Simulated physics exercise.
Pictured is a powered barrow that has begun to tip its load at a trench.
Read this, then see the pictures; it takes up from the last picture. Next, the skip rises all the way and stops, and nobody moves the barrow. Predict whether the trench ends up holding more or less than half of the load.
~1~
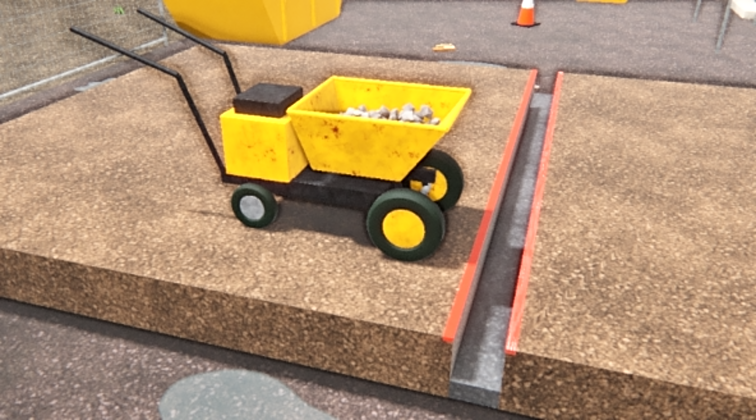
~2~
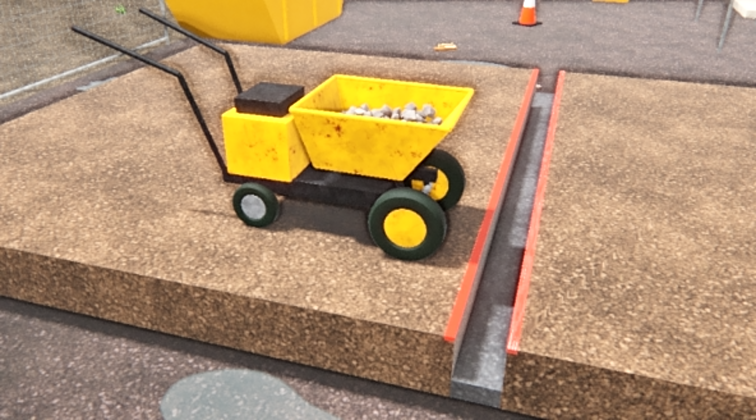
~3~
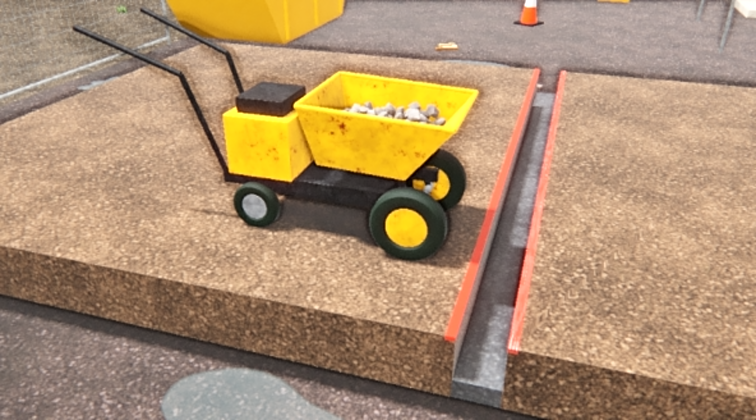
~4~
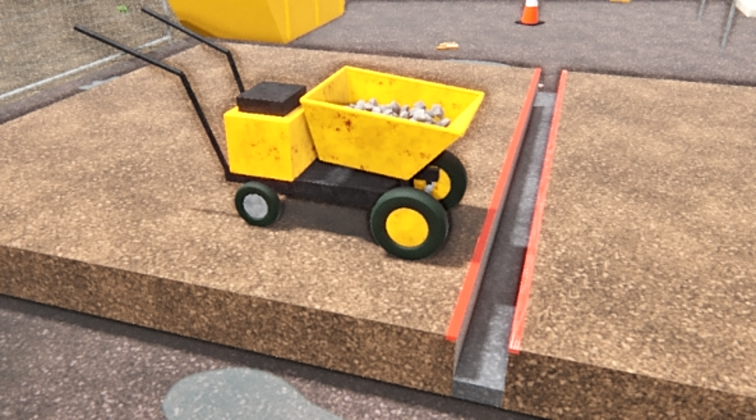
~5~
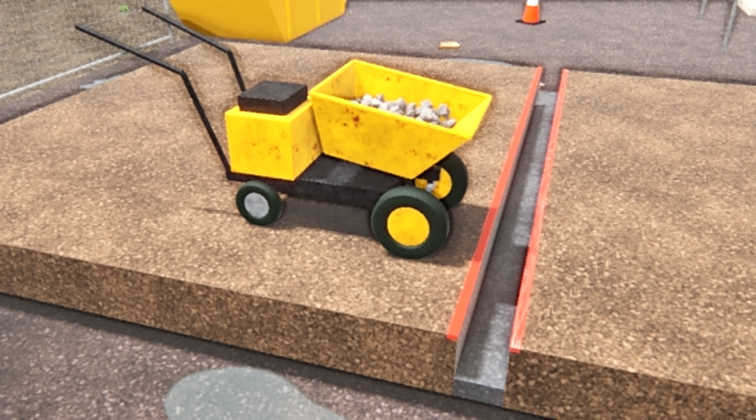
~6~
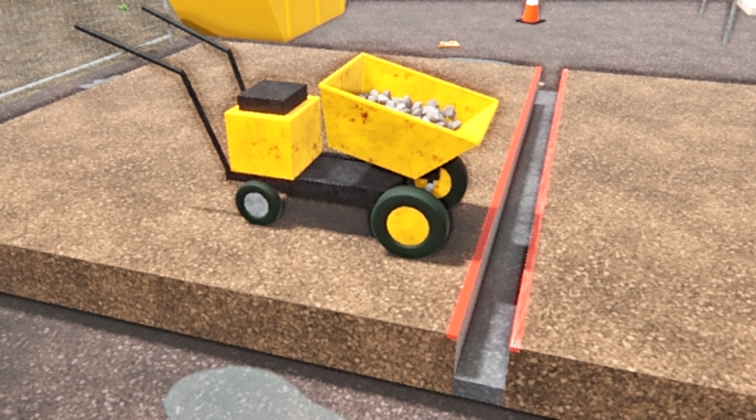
Trench holds a minority.
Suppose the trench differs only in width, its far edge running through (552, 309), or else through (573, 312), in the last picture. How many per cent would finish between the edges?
70 %, then 100 %.
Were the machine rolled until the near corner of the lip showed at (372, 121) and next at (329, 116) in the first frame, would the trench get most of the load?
For the first try, past the halfway mark; for the second, shy of half.
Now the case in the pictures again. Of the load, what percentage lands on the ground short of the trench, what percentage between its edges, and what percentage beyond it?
Out of a hundred, short 0, between 5, beyond 75.
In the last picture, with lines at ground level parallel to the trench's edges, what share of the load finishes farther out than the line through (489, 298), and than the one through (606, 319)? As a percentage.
80 and 10 in a hundred.
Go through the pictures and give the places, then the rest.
In the first picture, lip of the skip at (446, 130), level; top of the load at (367, 119), broken stones; first edge of the trench at (462, 295); far edge at (519, 306), the trench under half as wide as the skip, and about as deep as wide.
In the second picture, lip of the skip at (449, 130), level; top of the load at (370, 118).
In the third picture, lip of the skip at (454, 131), tipped barely; top of the load at (373, 117).
In the fourth picture, lip of the skip at (461, 134), tipped a little; top of the load at (378, 114).
In the fifth picture, lip of the skip at (469, 137), tipped a little; top of the load at (372, 114).
In the sixth picture, lip of the skip at (478, 143), tipped a little; top of the load at (372, 102); first edge of the trench at (466, 293); far edge at (523, 303).
Soon, skip tipped steeply; all in the skip.
A while on, skip tipped steeply; nearly all in the skip; a small part beyond it.
Towards the end, skip tipped right over; about a quarter in the skip; a stray few in or heaped over the trench; about two thirds beyond it.
Finally, skip tipped right over; about a quarter in the skip; a stray few in or heaped over the trench; most beyond it.
